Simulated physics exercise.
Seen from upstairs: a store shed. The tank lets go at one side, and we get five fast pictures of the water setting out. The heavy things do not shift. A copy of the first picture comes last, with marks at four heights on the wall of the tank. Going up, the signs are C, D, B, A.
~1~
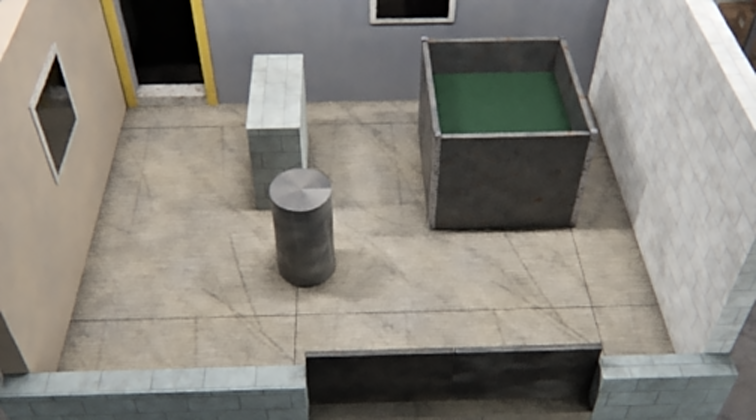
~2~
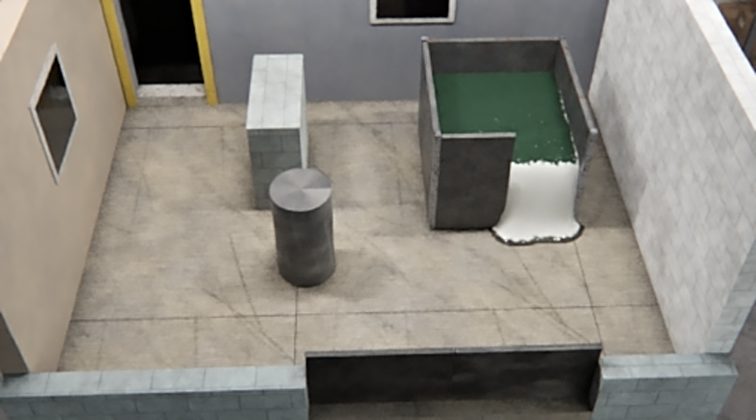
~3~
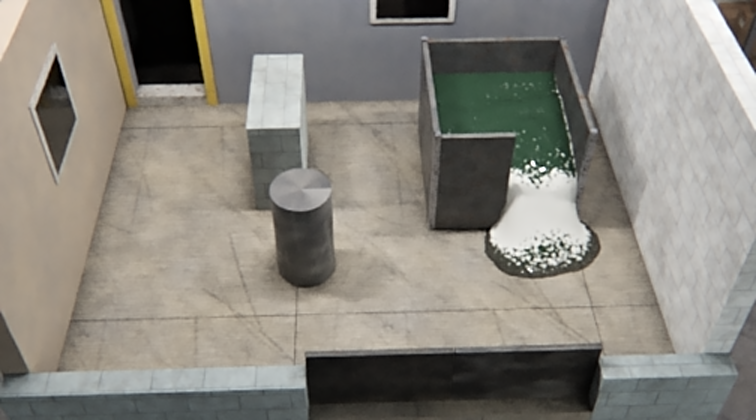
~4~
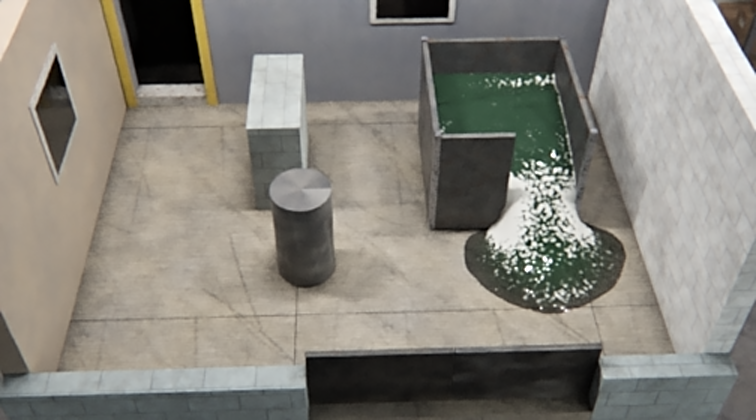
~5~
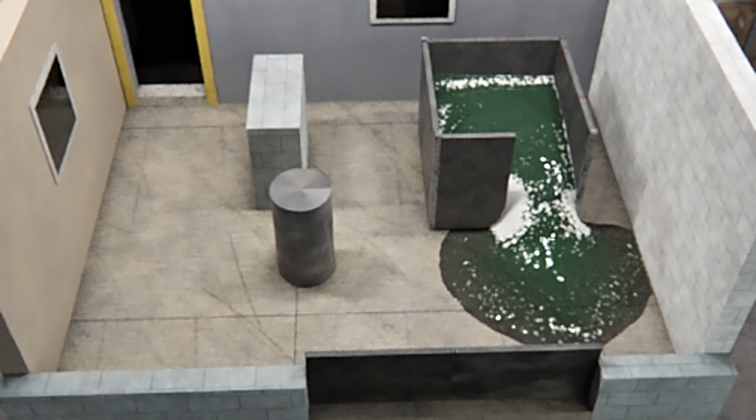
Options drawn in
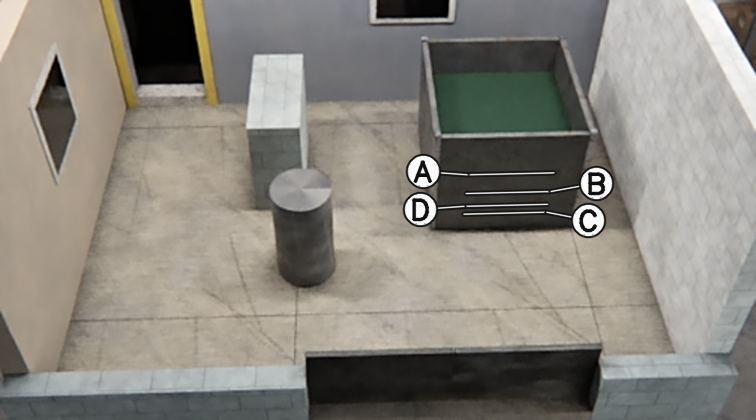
A store shed with a pale floor is seen from upstairs, looking down over its low front wall and dark shut gate. A grey cylinder and a pale block stand left of centre, a yellow-framed doorway is at the back left, and a dark tank of green water sits at right. The tank's front opens at its right side and water pours out, foaming white, then spreads across the floor in a widening dark-edged pool, while the camera stays still.
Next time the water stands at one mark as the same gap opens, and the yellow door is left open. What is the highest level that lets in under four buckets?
Go for A.
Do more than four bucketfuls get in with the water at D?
No, that is safe.
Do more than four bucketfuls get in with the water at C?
No, not at all.
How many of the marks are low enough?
All of the four.
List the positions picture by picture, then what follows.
In the first picture, water in the tank at rest, its middle at (500, 117); foot of the yellow doorway at (173, 105); shut gate at (453, 357).
In the second picture, 1 % of the ground under water, visible out to (500, 236).
In the third picture, 3 % of the ground under water, visible out to (506, 265).
In the fourth picture, 7 % of the ground under water, visible out to (537, 304).
In the fifth picture, 12 % of the ground under water, visible out to (522, 316).
In white, A at (511, 173); B at (508, 192); C at (505, 213); D at (506, 205); from the bottom up C, D, B, A.
With A, a bucket or two gets in.
With B, nothing gets over.
With C, nothing gets over.
With D, nothing gets over.
